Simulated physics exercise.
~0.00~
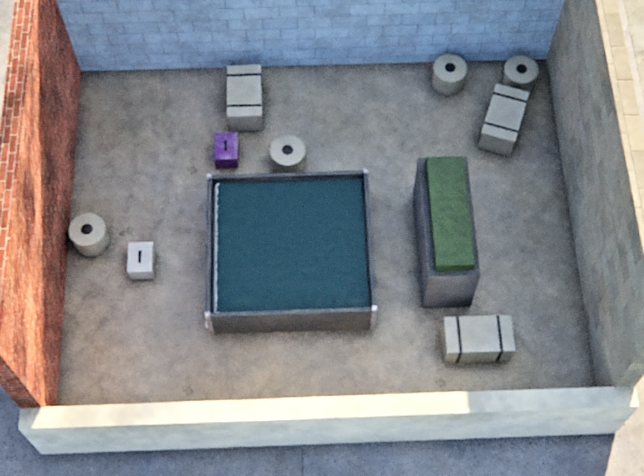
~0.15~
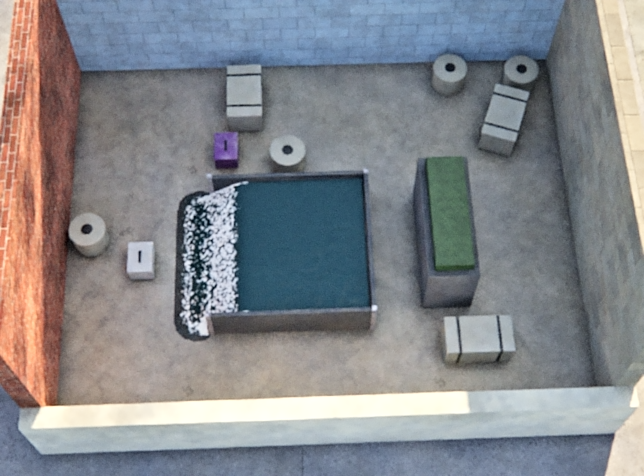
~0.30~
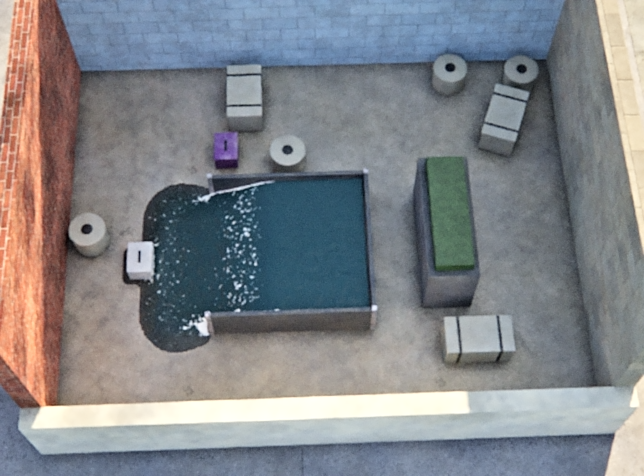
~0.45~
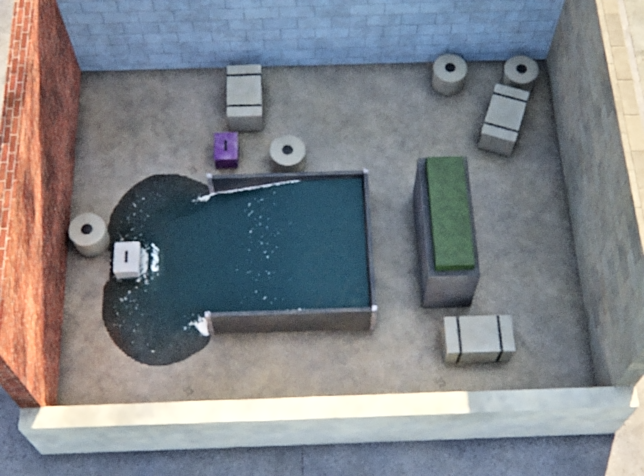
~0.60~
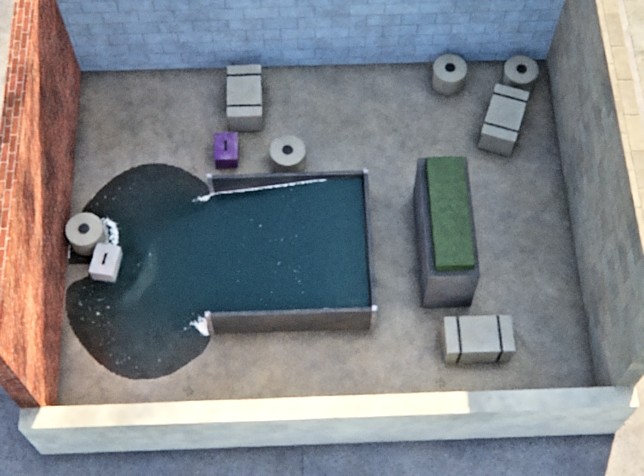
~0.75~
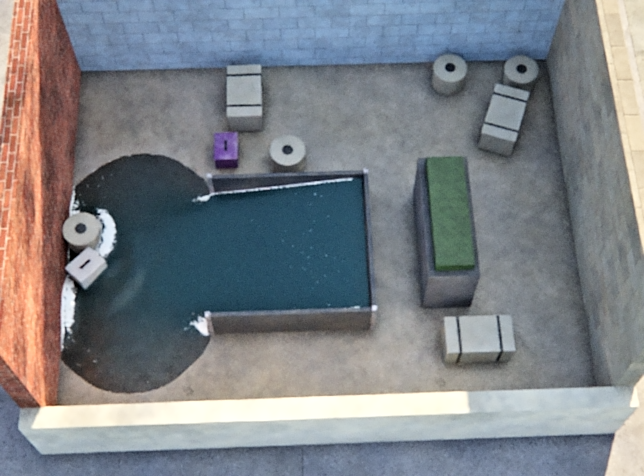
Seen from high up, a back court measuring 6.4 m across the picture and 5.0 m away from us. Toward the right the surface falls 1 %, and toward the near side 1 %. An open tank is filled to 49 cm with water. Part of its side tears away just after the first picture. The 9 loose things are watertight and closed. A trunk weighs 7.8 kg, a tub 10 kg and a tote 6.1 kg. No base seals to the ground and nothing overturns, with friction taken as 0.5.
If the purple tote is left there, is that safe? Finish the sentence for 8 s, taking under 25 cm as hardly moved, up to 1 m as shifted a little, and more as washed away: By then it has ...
By then it has shifted a little.
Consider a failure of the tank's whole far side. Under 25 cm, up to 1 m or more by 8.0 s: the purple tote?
If that happened, the purple tote winds up well away.
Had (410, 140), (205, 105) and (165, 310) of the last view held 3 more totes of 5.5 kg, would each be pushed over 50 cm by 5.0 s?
The first one ends up inside that, the second beyond that, the third beyond that.
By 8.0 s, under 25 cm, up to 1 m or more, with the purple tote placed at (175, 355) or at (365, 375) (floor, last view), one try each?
First it is swept away, then it is swept away.
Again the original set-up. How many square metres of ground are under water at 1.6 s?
Wet: Near 10.5 m2.
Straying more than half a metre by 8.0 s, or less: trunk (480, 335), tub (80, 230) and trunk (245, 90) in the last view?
First one went too far, second one went too far, third one went too far.
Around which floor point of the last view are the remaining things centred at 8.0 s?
(442, 145).
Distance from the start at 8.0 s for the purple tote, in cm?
About 50 cm.
After 1.6 s the purple tote is near (226, 146), 0.0 m from its start, aground; 2 afloat.
After 3.6 s the purple tote is near (226, 146), 0.0 m from its start, aground; 2 afloat.
After 5.6 s the purple tote is near (234, 149), 0.1 m from its start, aground; 2 afloat.
After 8.0 s the purple tote is near (259, 154), 0.5 m from its start, afloat; 6 afloat.
